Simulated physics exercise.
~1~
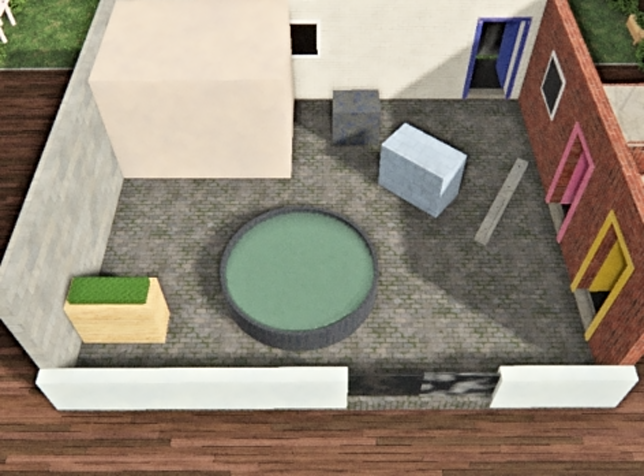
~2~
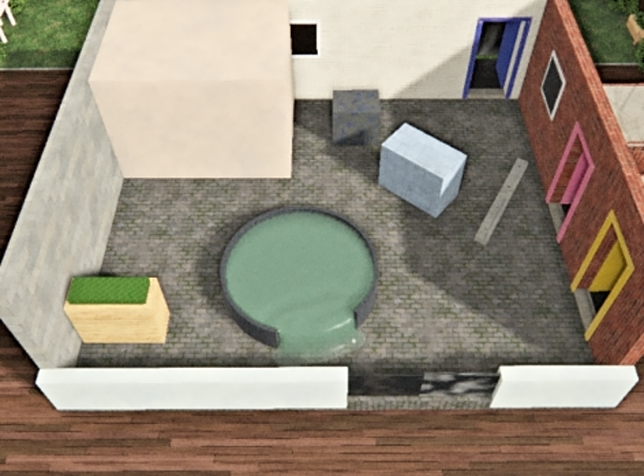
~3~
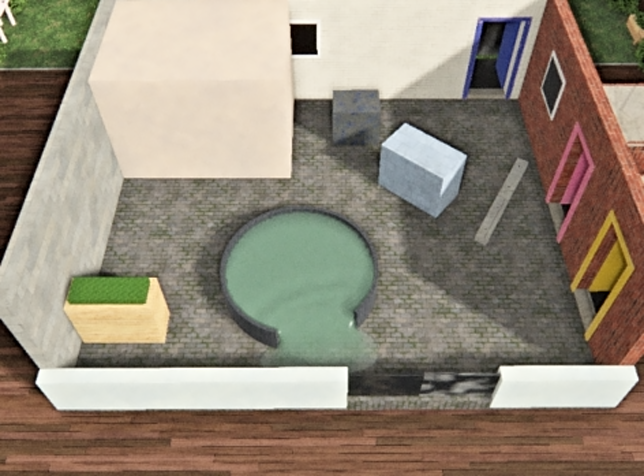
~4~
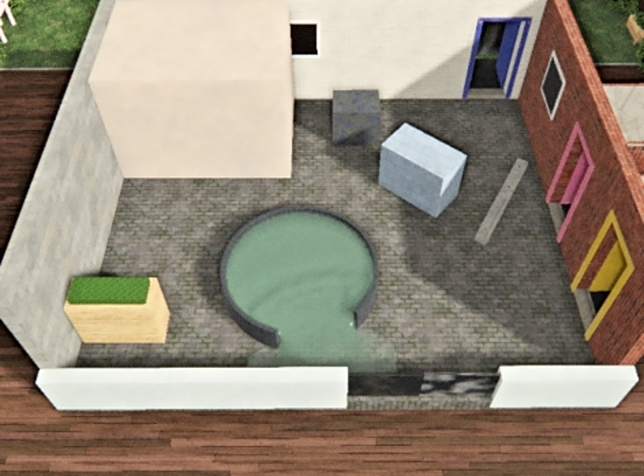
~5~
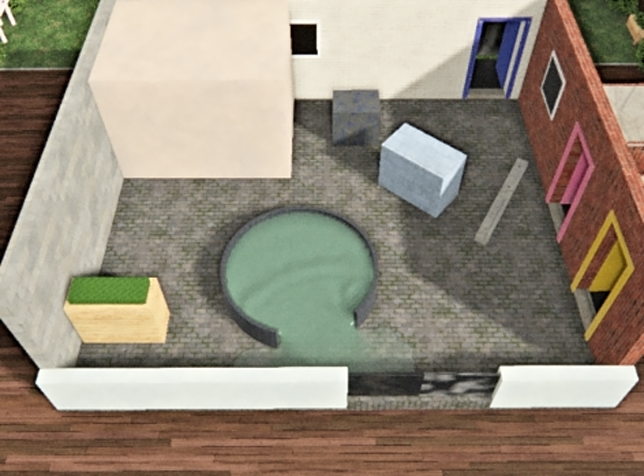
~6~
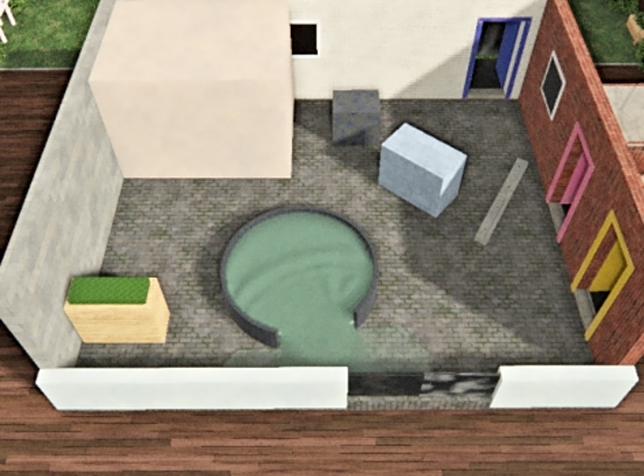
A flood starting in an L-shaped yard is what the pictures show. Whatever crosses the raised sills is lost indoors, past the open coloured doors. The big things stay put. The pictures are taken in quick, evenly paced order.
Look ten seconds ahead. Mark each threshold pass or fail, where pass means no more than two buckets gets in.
Pink door - fail; blue door - pass; yellow door - fail.
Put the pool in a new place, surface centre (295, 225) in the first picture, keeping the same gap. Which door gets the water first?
I'd pick the yellow door.
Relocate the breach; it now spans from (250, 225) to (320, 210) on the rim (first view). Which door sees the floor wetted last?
It would be the door marked yellow.
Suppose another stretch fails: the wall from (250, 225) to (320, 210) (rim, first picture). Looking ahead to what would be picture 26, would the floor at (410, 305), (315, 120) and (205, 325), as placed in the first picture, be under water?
As listed: Free of water, awash, no water.
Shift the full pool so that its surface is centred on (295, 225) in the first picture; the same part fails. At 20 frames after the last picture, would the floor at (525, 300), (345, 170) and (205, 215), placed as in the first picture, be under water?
Result: Inundated; spared; spared.
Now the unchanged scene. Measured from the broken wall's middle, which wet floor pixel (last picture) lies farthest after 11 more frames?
I reckon the front has reached (600, 387) by then.
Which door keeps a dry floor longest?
It has to be the blue door.
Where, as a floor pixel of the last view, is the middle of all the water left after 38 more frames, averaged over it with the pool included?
The water's centre sits above (355, 292).
A moment on, water covers 10 % of the floor; the pink door not reached, the blue door not reached, the yellow door not reached.
Next, water covers 25 % of the floor; the pink door not reached, the blue door not reached, the yellow door not reached.
Then, water covers 40 % of the floor; the pink door wet at the sill, nothing in, the blue door not reached, the yellow door over two buckets in.
Later, water covers 55 % of the floor; the pink door under two buckets in, the blue door wet at the sill, nothing in, the yellow door far over two buckets in.
In the end, water covers 80 % of the floor; the pink door far over two buckets in, the blue door wet at the sill, nothing in, the yellow door far over two buckets in.
